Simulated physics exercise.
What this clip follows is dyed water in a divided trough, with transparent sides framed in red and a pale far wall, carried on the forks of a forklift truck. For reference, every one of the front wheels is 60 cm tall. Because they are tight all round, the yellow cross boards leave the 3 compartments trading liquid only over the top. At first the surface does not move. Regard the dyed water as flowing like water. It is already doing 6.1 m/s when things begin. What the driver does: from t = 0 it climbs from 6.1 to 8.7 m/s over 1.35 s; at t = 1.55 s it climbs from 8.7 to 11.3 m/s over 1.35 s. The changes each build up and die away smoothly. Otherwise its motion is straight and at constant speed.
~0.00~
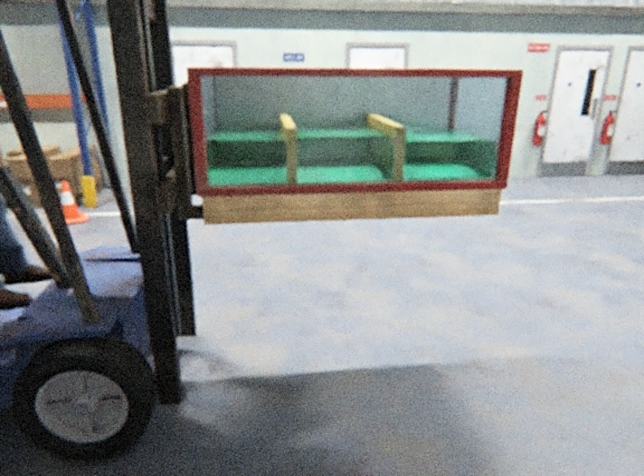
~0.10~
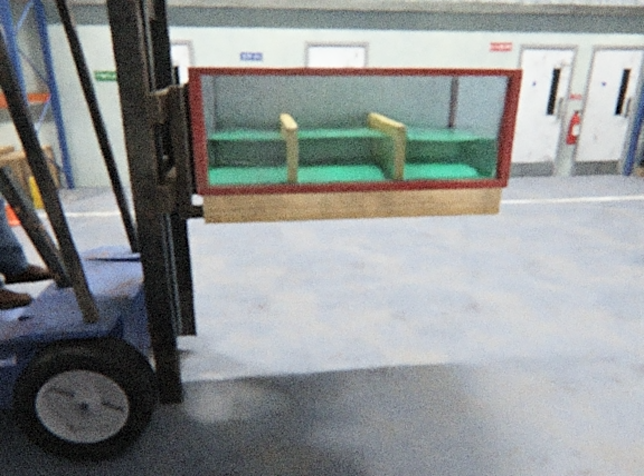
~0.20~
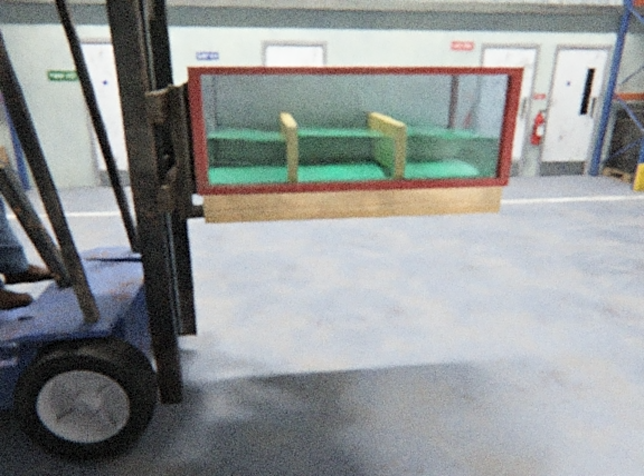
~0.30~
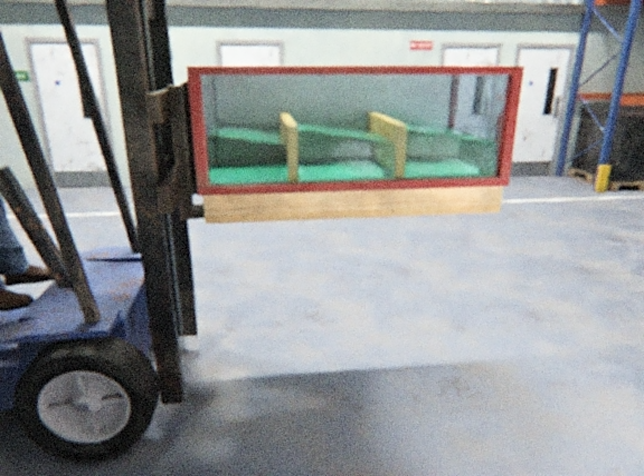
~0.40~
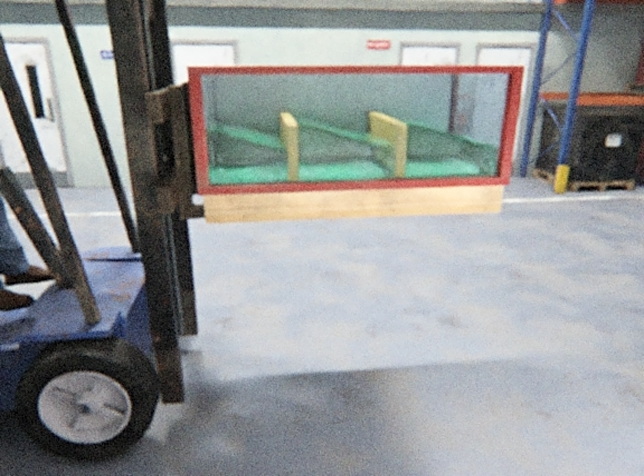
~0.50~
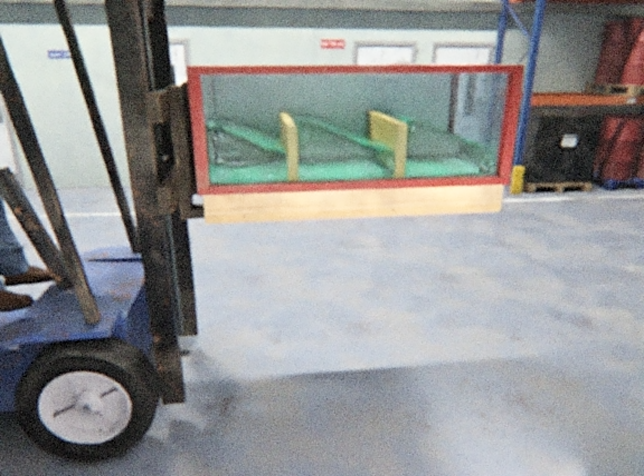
We see a blue forklift carrying a red-framed clear trough of green liquid, split by two yellow boards, as the warehouse background slides past leftward then rightward; the liquid's surface, level at first, grows uneven and slopes between the boards.
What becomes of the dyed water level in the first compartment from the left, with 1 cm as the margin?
Oh, that one took on liquid.
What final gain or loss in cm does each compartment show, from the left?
From the left: 3 up, 1 down, 2 down.
After 1.30 s the mean depths from the left are 22, 20, 19 cm.
After 2.30 s the mean depths from the left are 23, 19, 18 cm.
After 3.40 s the mean depths from the left are 23, 19, 18 cm.
After 5.89 s the mean depths from the left are 23, 19, 18 cm.
